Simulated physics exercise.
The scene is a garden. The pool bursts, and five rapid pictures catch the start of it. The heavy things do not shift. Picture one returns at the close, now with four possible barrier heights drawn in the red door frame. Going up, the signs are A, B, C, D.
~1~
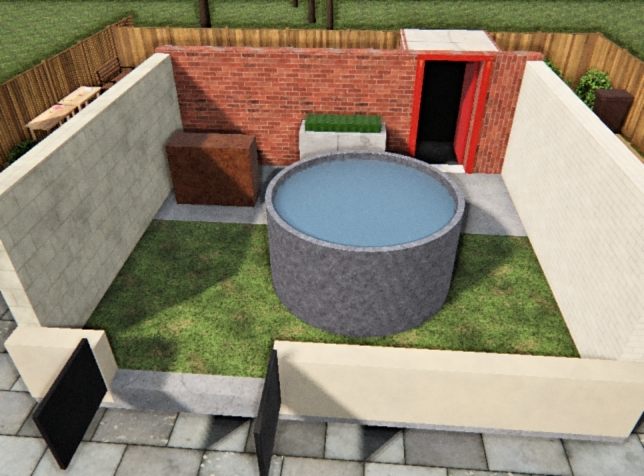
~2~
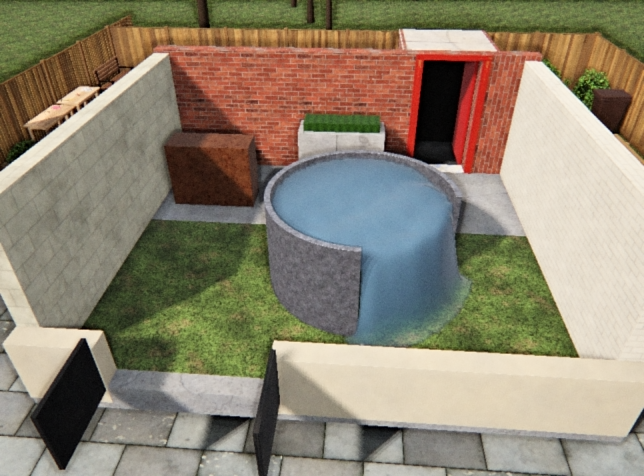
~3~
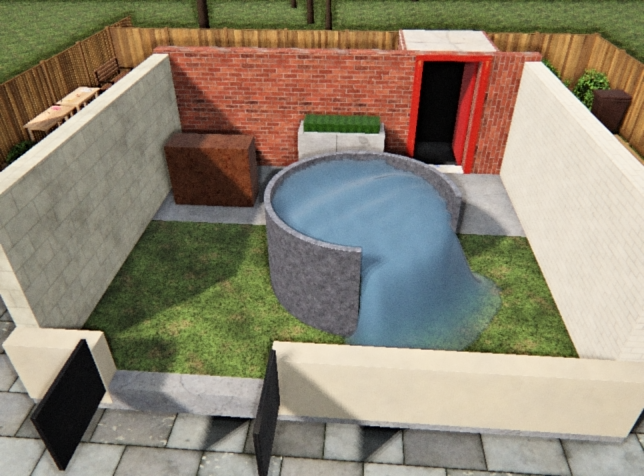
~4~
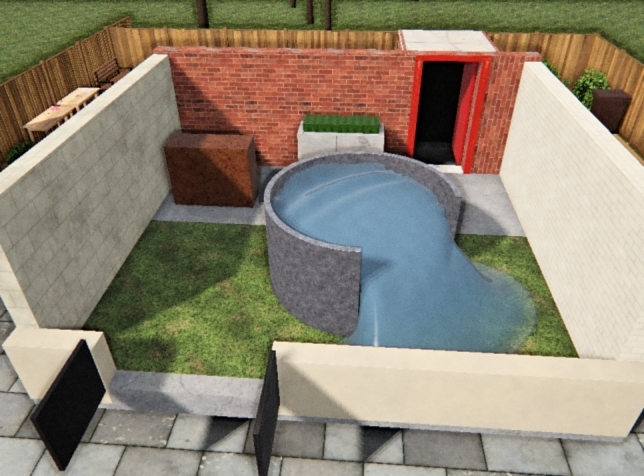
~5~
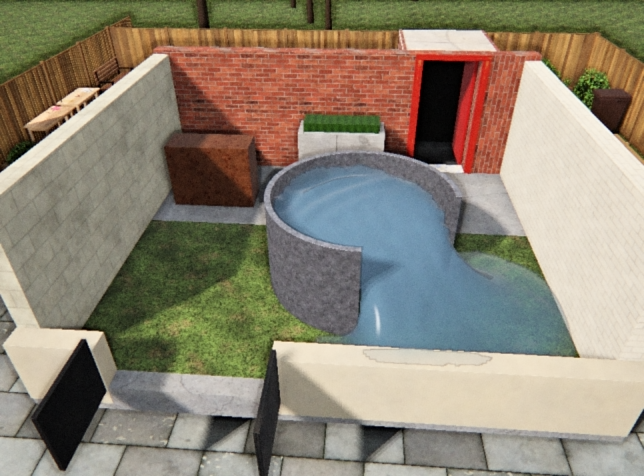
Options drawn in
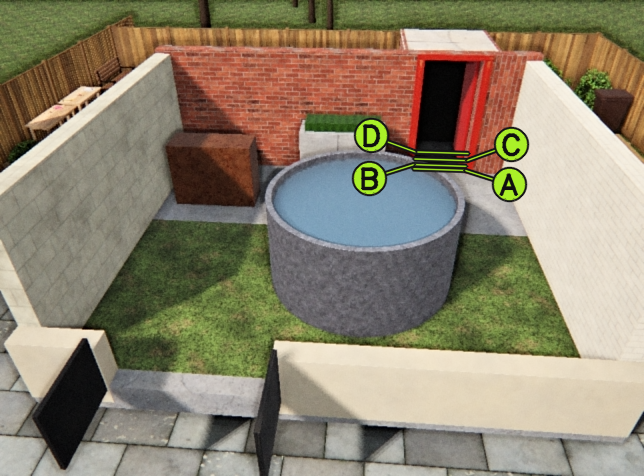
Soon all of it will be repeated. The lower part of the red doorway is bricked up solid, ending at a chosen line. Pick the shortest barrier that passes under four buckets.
The answer is mark D.
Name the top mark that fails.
The answer is C.
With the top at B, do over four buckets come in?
Yes, it does.
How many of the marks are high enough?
One of them.
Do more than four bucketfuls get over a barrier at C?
Yes.
In lime, A at (439, 169); B at (439, 165); C at (440, 159); D at (441, 152); from the bottom up A, B, C, D.
Choosing A, dozens of bucketfuls pour in.
Choosing B, dozens of bucketfuls pour in.
Choosing C, about 13 bucketfuls get in.
Choosing D, a bucket or two gets in.
